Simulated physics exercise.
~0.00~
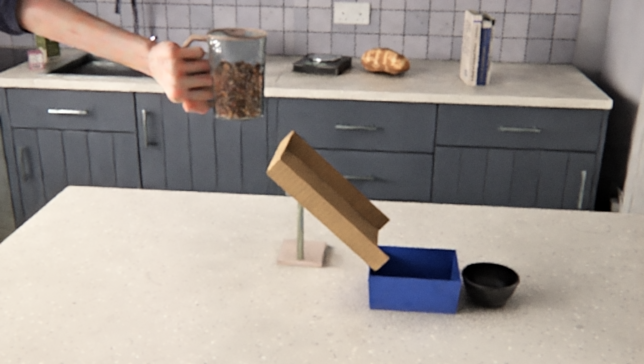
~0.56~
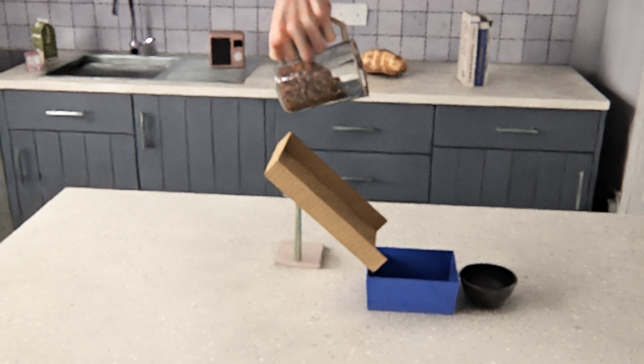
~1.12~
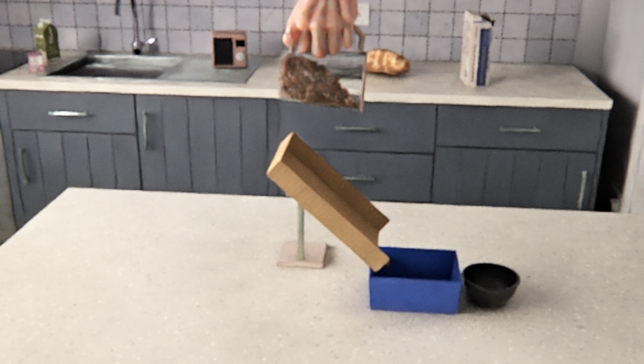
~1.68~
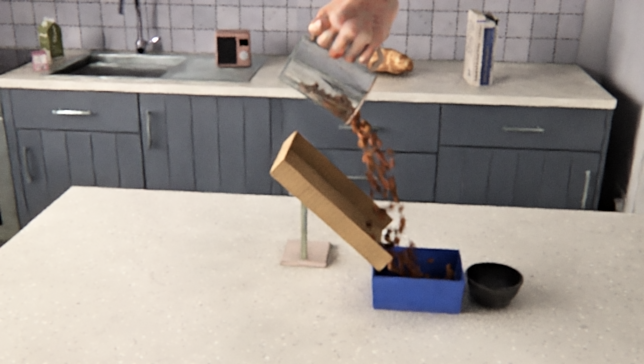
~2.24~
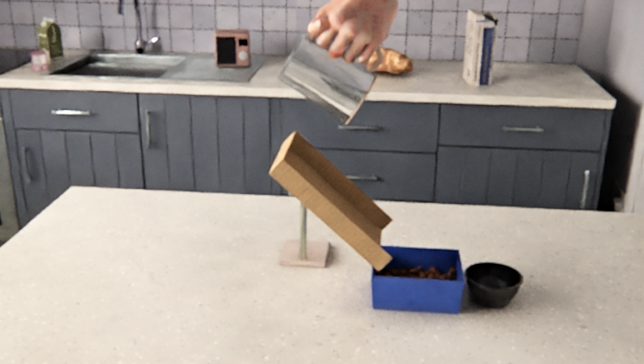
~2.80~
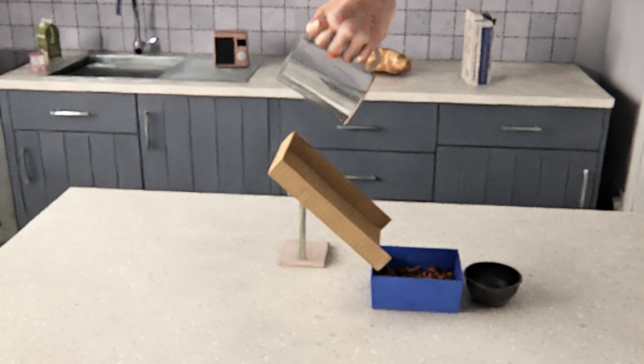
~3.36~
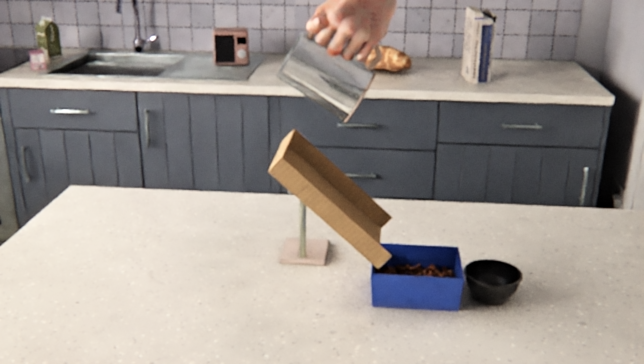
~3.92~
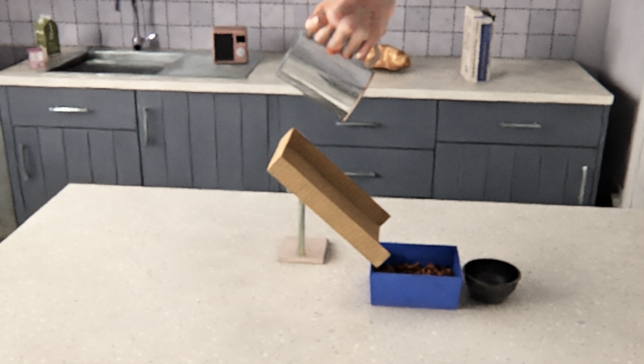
In the video, a hand moves a clear container of brown dog kibble rightward above a fixed, tilted slope, tips it sideways, pauses, then tilts it further. The kibble pours down by the slope's lower end into a blue tin, where it settles, leaving the container empty and the black bowl unmoved.
